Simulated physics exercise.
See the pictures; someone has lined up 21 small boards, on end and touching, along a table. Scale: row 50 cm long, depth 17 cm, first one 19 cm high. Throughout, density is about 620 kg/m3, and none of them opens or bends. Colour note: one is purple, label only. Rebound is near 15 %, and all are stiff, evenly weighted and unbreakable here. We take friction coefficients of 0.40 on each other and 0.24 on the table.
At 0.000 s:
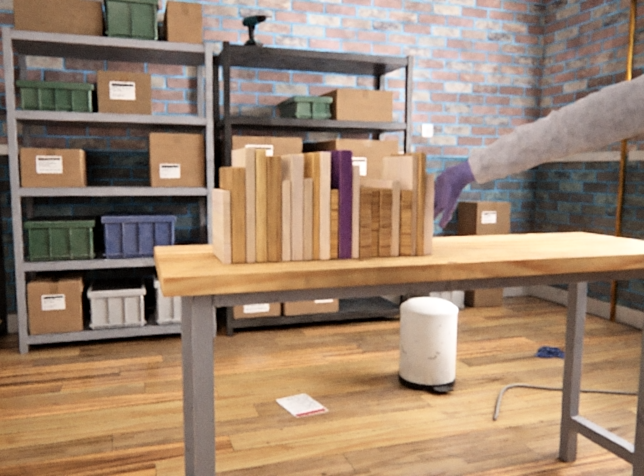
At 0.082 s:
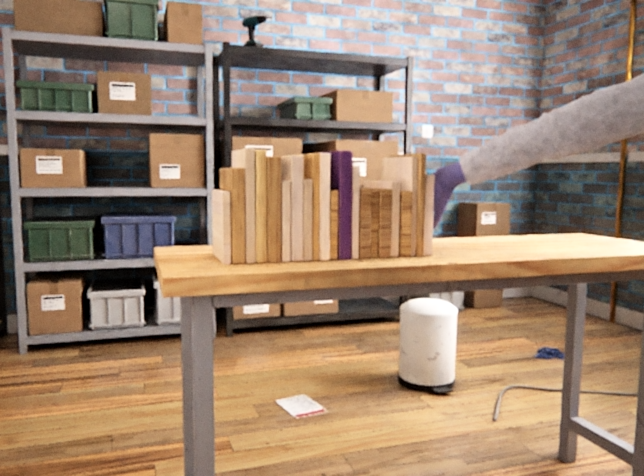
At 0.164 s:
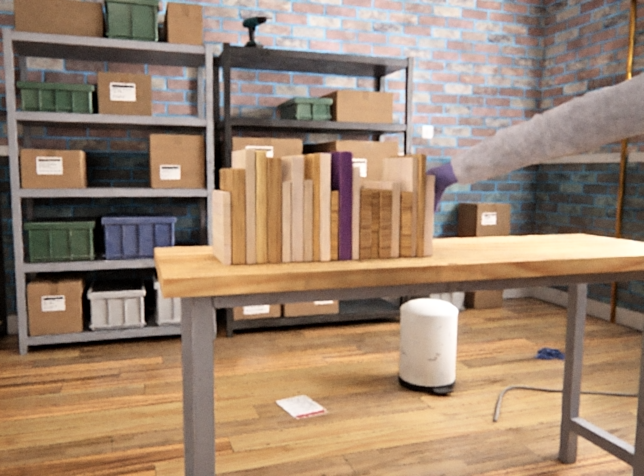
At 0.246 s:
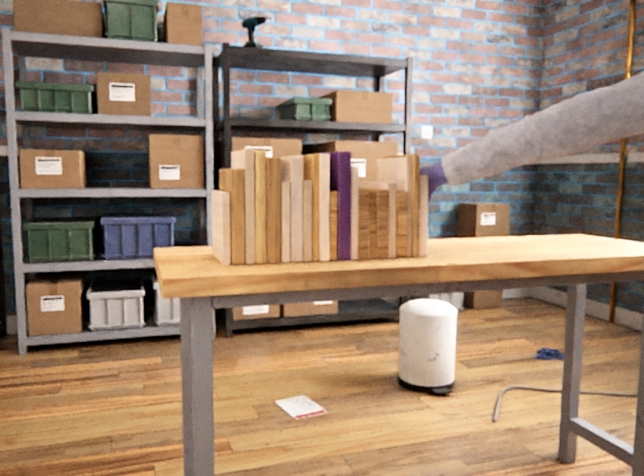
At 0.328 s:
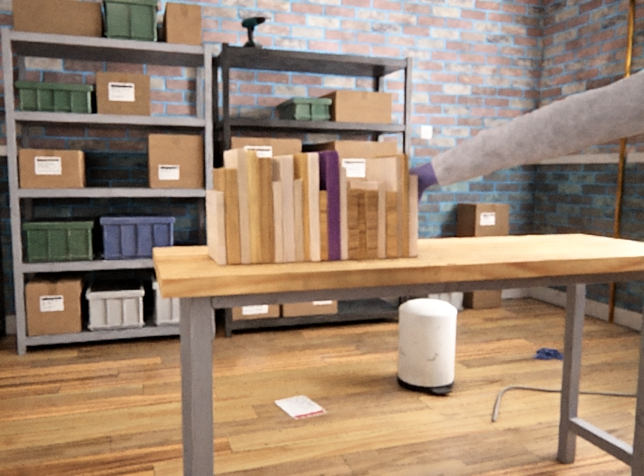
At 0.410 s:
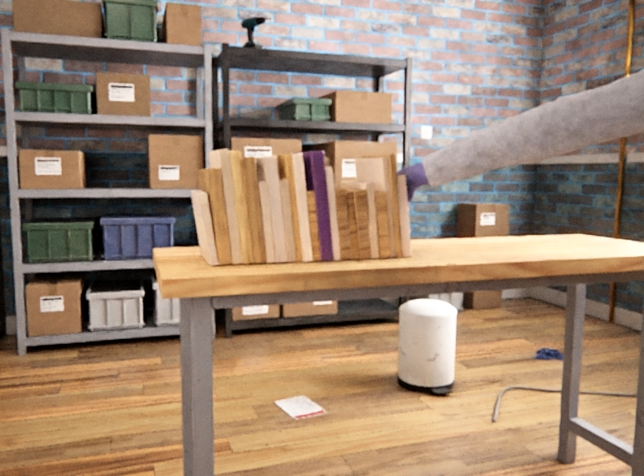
The clip shows a gloved hand reaching in from the right toward a row of upright wooden boards, one purple, on a table, then pushing the right end leftward so the boards bunch together, shift left and lean slightly left.
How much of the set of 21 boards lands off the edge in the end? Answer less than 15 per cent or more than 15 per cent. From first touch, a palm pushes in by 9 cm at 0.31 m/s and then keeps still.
I would say upwards of 15 per cent.
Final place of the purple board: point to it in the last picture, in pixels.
Look near (281, 213) in the final frame.
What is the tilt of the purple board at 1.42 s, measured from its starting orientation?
Something like 40°, give or take.
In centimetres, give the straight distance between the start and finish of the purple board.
I'd say the purple one ends up around 10 cm away.
After 0.54 s, none of the 21 boards off the edge, 21 disturbed; purple board 17° from how it stood.
After 0.94 s, 2 of the 21 boards off the edge; purple board 38° from how it stood.
After 1.42 s, 5 of the 21 boards off the edge; purple board 39° from how it stood.
In the end (1.8 s), 5 of the 21 boards off the edge; purple board 40° from how it stood. That is 24 per cent. From the last view, middles, purple board near (281, 213).
